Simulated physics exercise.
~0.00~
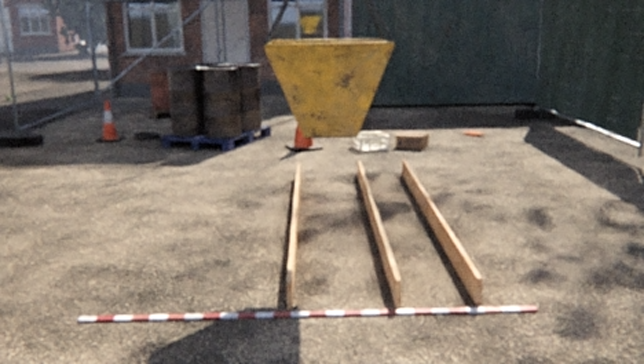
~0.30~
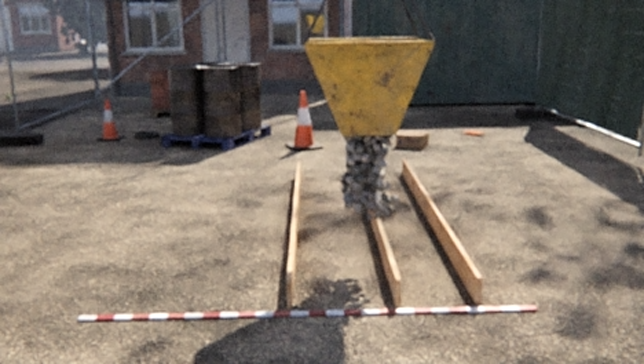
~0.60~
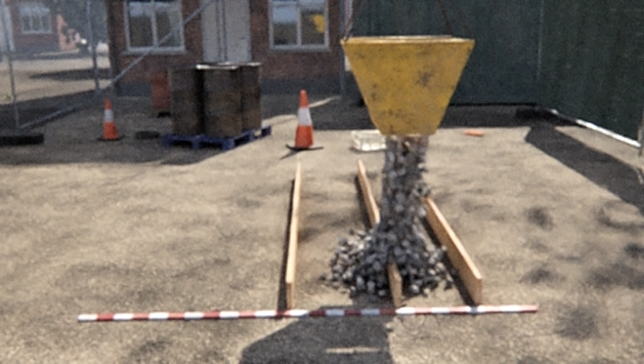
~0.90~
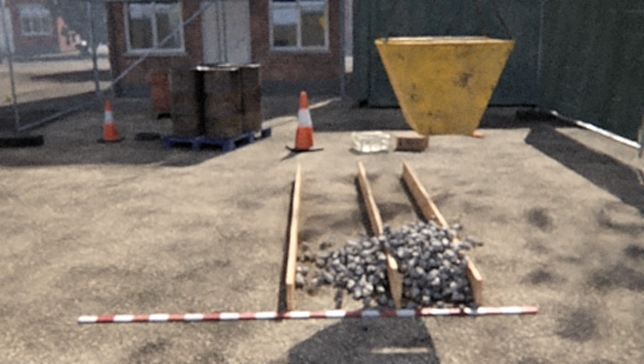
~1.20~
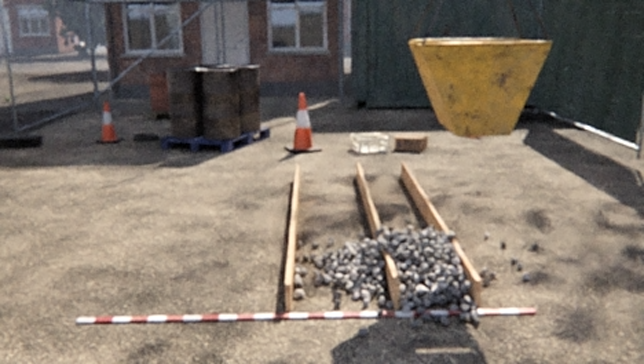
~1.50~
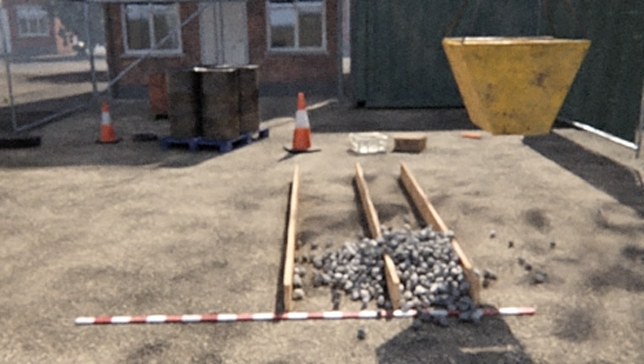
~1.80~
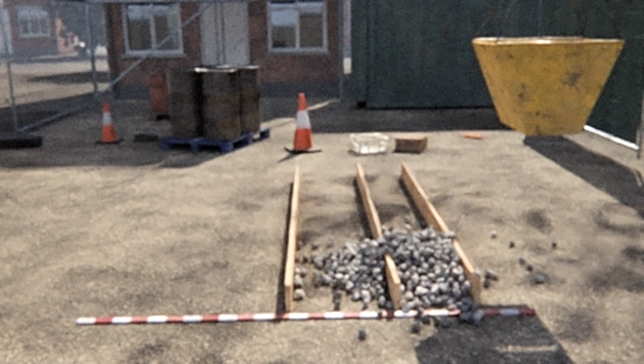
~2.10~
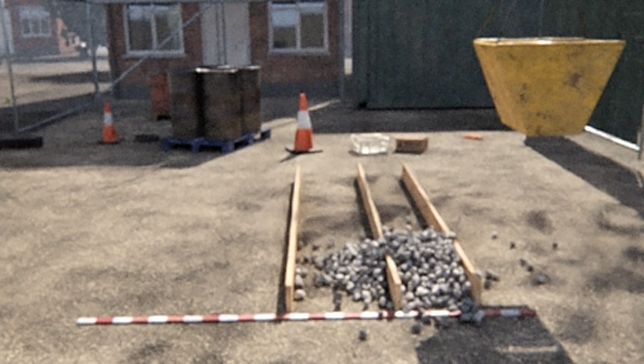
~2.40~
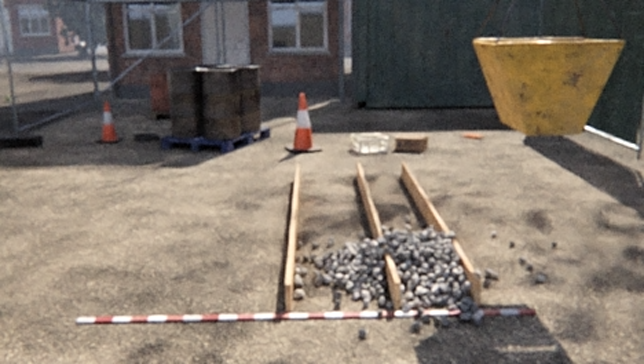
A yellow hopper moving right drops grey stones between wooden boards, mostly in the right bay.
